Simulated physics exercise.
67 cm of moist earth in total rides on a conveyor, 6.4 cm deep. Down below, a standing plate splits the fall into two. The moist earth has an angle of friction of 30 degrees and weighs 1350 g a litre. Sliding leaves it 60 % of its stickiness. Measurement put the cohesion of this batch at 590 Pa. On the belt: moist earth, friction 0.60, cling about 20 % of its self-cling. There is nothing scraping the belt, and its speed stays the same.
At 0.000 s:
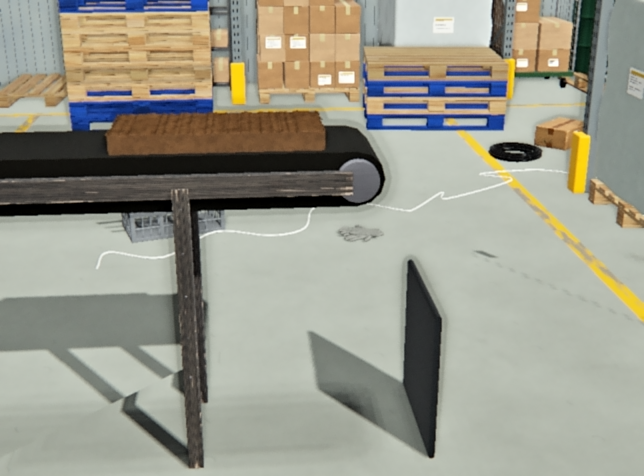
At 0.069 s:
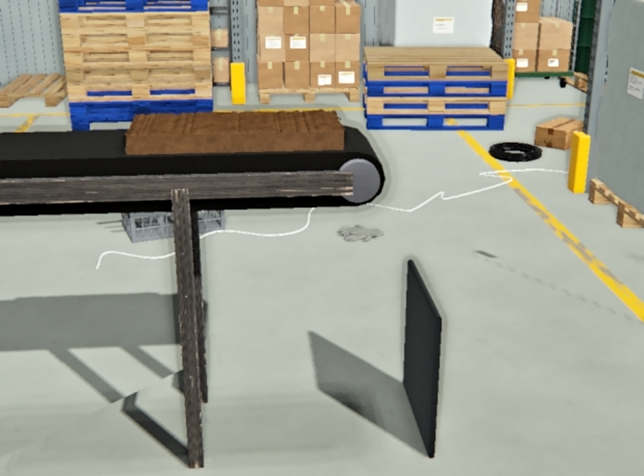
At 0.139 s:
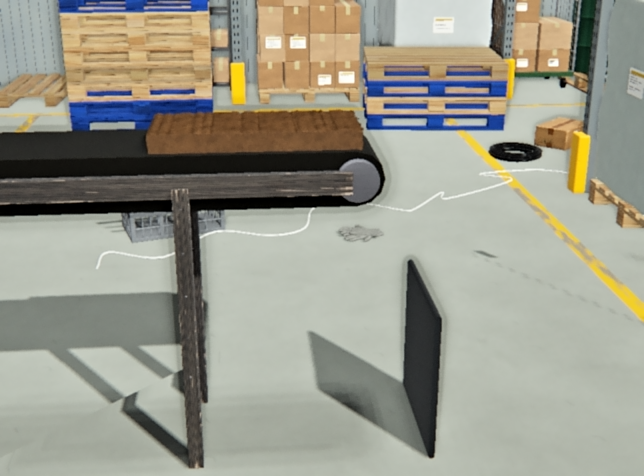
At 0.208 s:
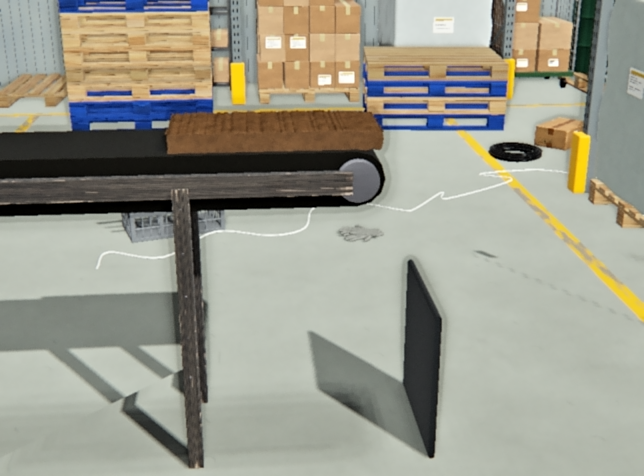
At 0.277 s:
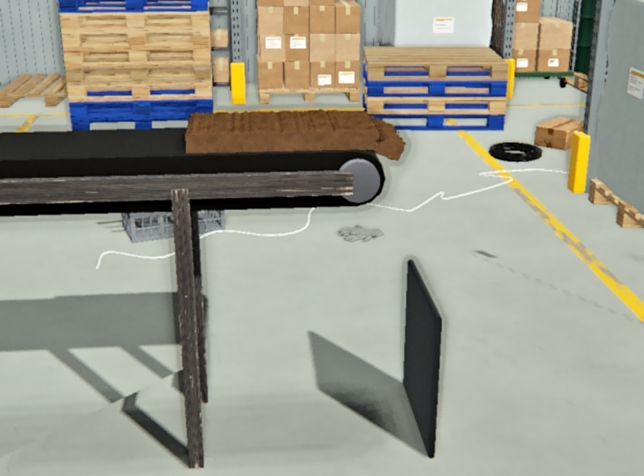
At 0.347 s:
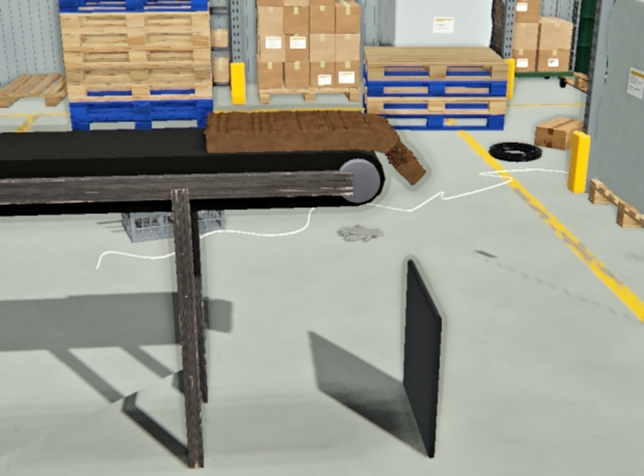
The clip opens on a long block of brown, earth-like material riding rightward along a black conveyor belt in a warehouse, above a dark upright plate on the floor. Its front edge slides past the end roller, then cracks and bends downward, the leading chunk tilting steeply beyond the belt's end.
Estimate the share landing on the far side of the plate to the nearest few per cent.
About 100 %.
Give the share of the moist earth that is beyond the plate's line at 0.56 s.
It comes to around 22 percent.
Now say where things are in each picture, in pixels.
Front end of the moist earth at (325, 145), in the first frame.
Front end of the moist earth at (344, 145), in the second frame.
Front end of the moist earth at (363, 144), 3 % of it past the top of the roller, in one piece, in the third frame.
Front end of the moist earth at (383, 137), 12 % of it past the top of the roller, in one piece, in the fourth frame.
Front end of the moist earth at (404, 145), 21 % of it past the top of the roller, cracking, in the fifth frame.
Front end of the moist earth at (424, 176), 30 % of it past the top of the roller, cracking, in the sixth frame.
By 0.56 s, 22 % is beyond the plate's line.
By 0.81 s, 53 % is beyond the plate's line.
By 1.07 s, 87 % is beyond the plate's line.
By 1.32 s, 100 % is beyond the plate's line.
By 2.55 s, at the end, 100 % is beyond the plate's line.
